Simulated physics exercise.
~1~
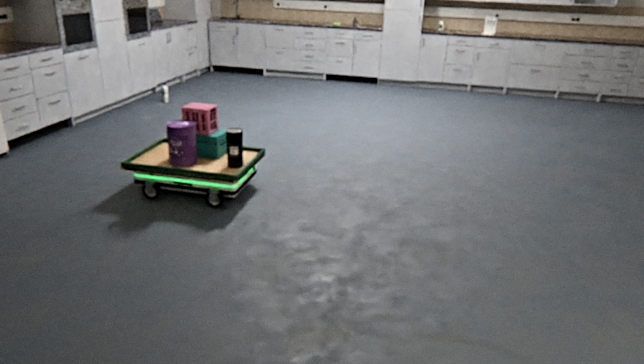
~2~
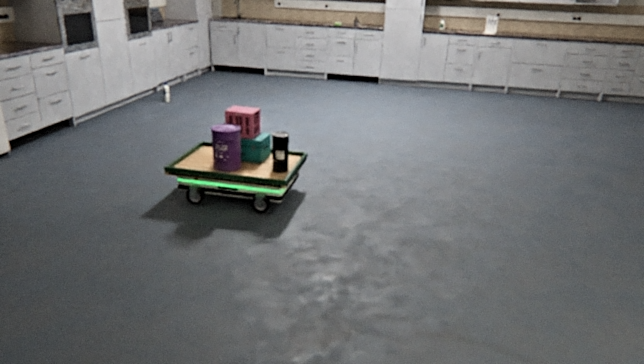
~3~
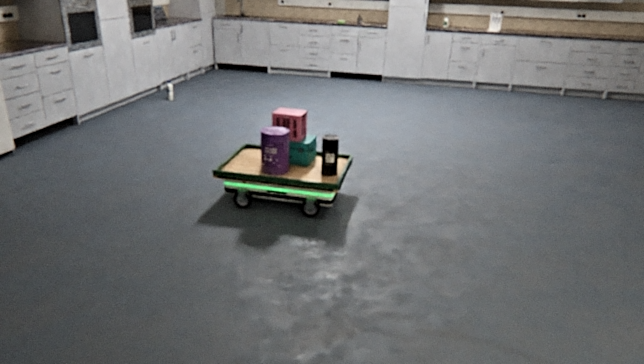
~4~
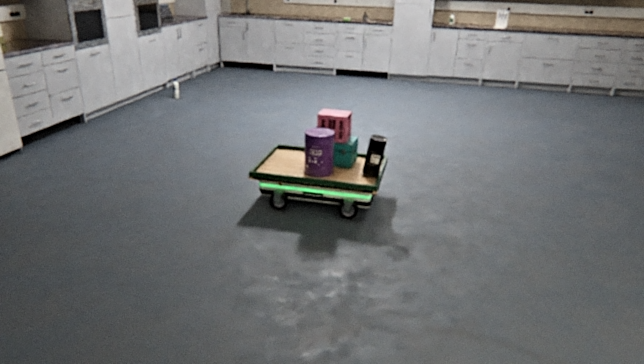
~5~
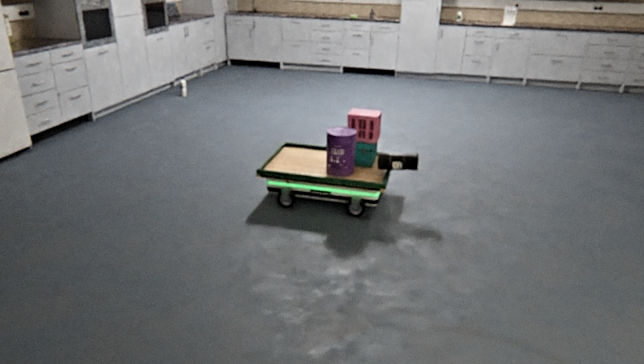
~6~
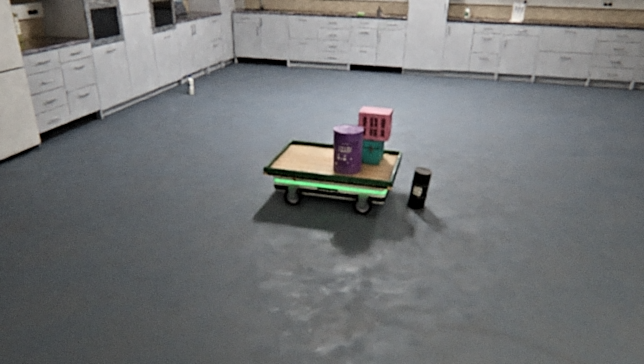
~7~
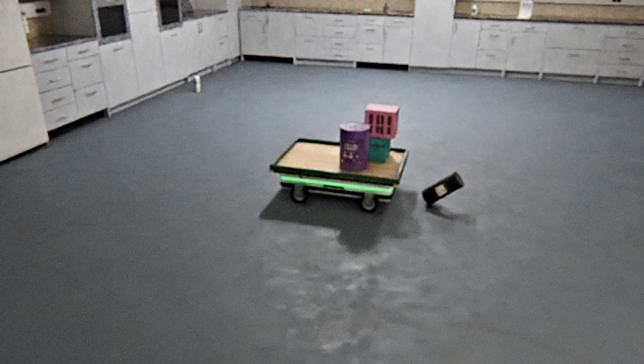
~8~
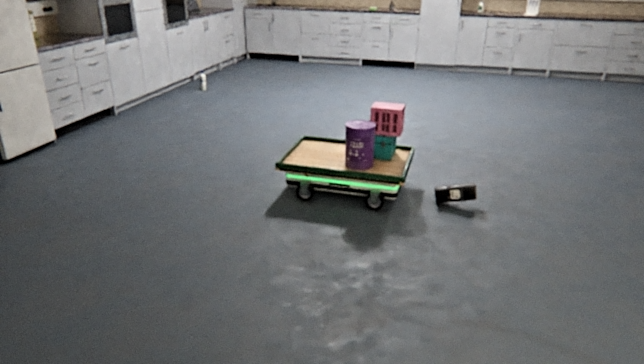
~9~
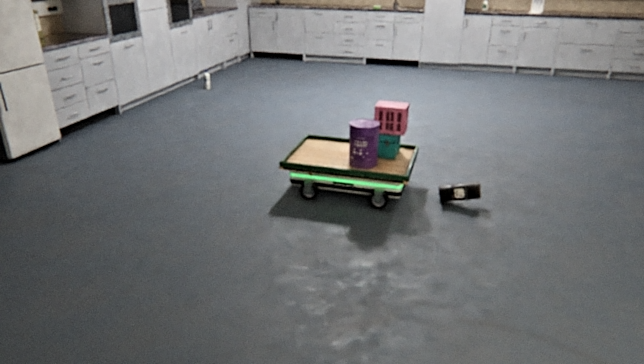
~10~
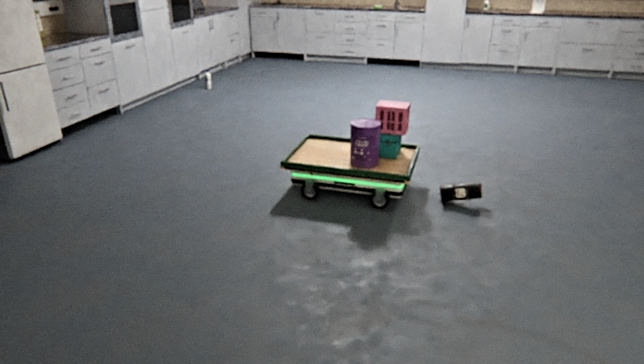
A black canister tipped off the right side of a cart and ended up lying on the floor, after the cart rolled right and stopped, while the pink crate, turquoise toolbox and purple pail slid toward that side but stayed aboard.
